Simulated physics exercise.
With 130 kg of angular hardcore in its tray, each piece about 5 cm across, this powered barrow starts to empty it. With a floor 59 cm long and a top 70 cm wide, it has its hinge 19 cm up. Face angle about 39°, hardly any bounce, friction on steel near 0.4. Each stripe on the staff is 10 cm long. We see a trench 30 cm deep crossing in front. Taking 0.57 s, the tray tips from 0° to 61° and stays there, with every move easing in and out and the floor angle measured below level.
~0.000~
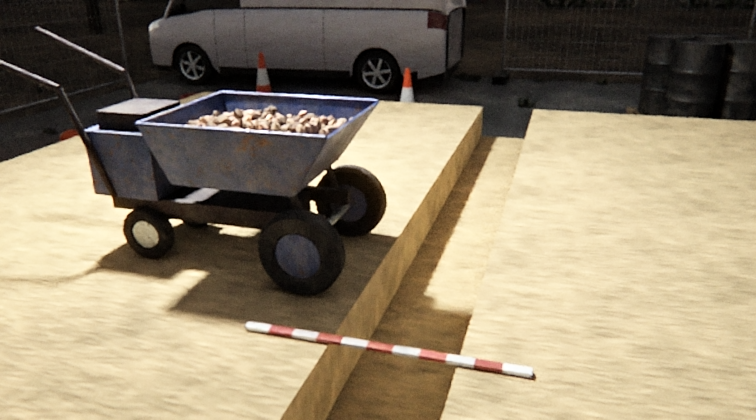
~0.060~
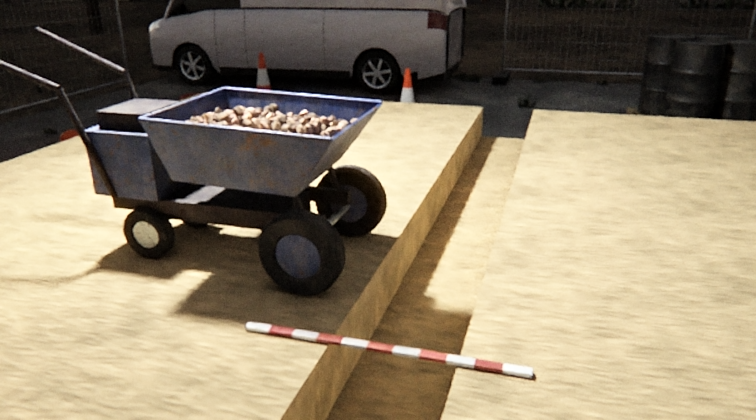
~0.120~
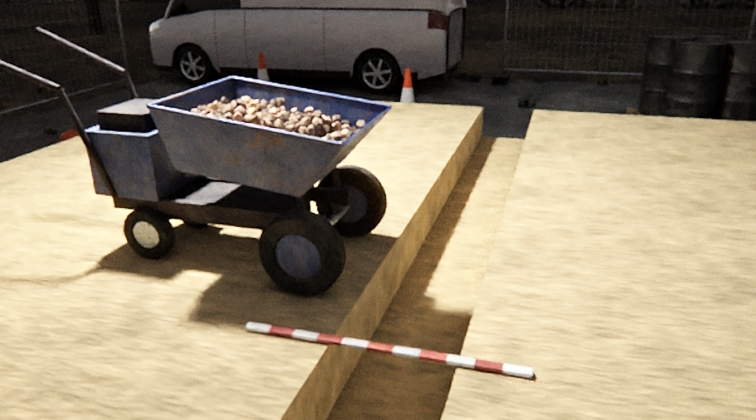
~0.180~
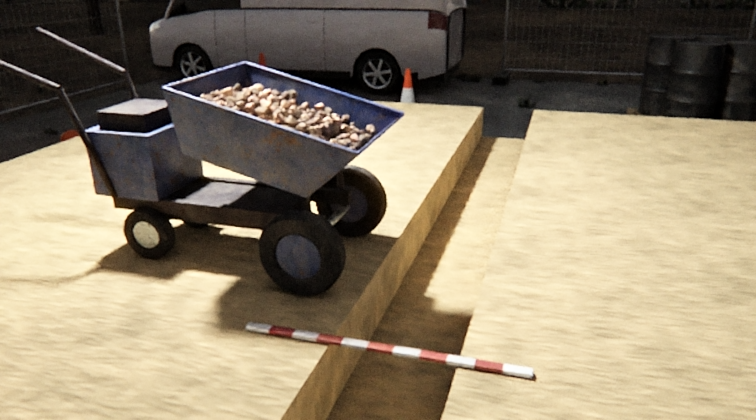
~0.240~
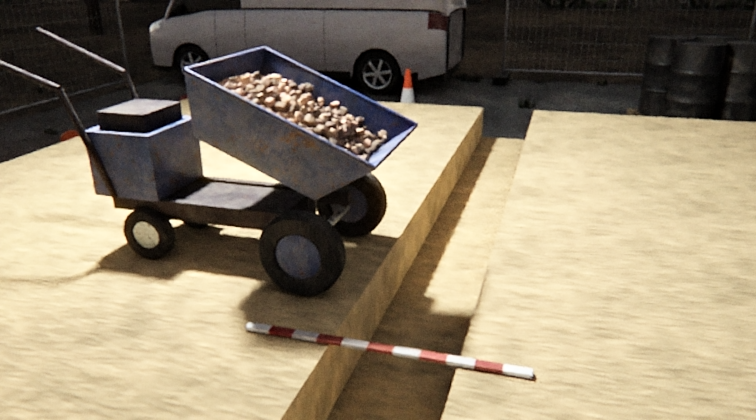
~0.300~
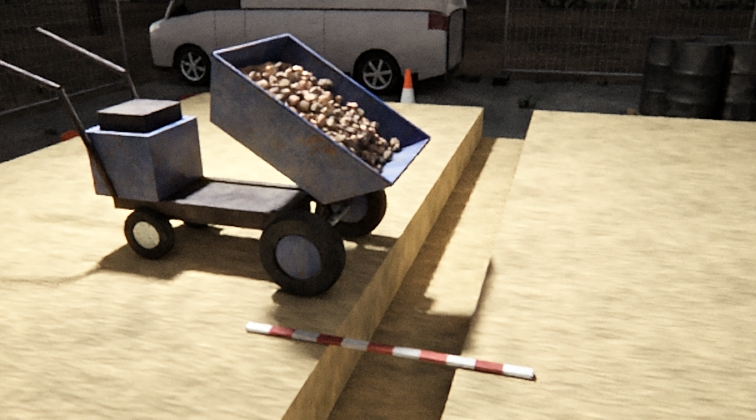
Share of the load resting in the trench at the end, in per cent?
21 per cent.
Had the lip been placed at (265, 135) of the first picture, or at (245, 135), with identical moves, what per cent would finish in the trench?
First place: Near 50%; second place: Near 55%.
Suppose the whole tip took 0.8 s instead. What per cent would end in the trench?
20 %.
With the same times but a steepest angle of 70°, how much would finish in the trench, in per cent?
Trench share: Approx. 35%.
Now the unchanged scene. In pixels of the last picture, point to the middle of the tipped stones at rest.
(507, 284).
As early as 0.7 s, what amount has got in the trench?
Some 5 per cent.
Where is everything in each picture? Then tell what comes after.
In the first picture, the tray is at 0°, its lip at (326, 138); the top of the load is at (273, 119).
The second picture shows lip at (331, 140), floor tilted 2°, highest stones at (249, 114); the stones move at 0.4 m/s on average.
The third picture shows lip at (342, 145), floor tilted 7°, highest stones at (236, 106); the stones move at 0.8 m/s on average.
The fourth picture shows lip at (358, 155), floor tilted 14°, highest stones at (240, 93); the stones move at 1.3 m/s on average.
In the fifth picture, the tray is at 23°, its lip at (375, 168); the top of the load is at (258, 81); the stones move at 1.5 m/s on average.
The sixth picture shows lip at (392, 185), floor tilted 33°, highest stones at (271, 70); the stones move at 1.5 m/s on average.
After 0.4 s the floor is at 52°; 100 % in the tray; the foremost stones are at (397, 189).
After 0.7 s the floor is at 61°; 93 % in the tray, 7 % in the trench, 1 % past the trench; the foremost stones are at (490, 240).
After 1.0 s the floor is at 61°; 53 % in the tray, 13 % in the trench, 34 % past the trench; the foremost stones are at (633, 296).
After 3.0 s the floor is at 61°; 44 % in the tray, 21 % in the trench, 35 % past the trench; the foremost stones are at (751, 315).
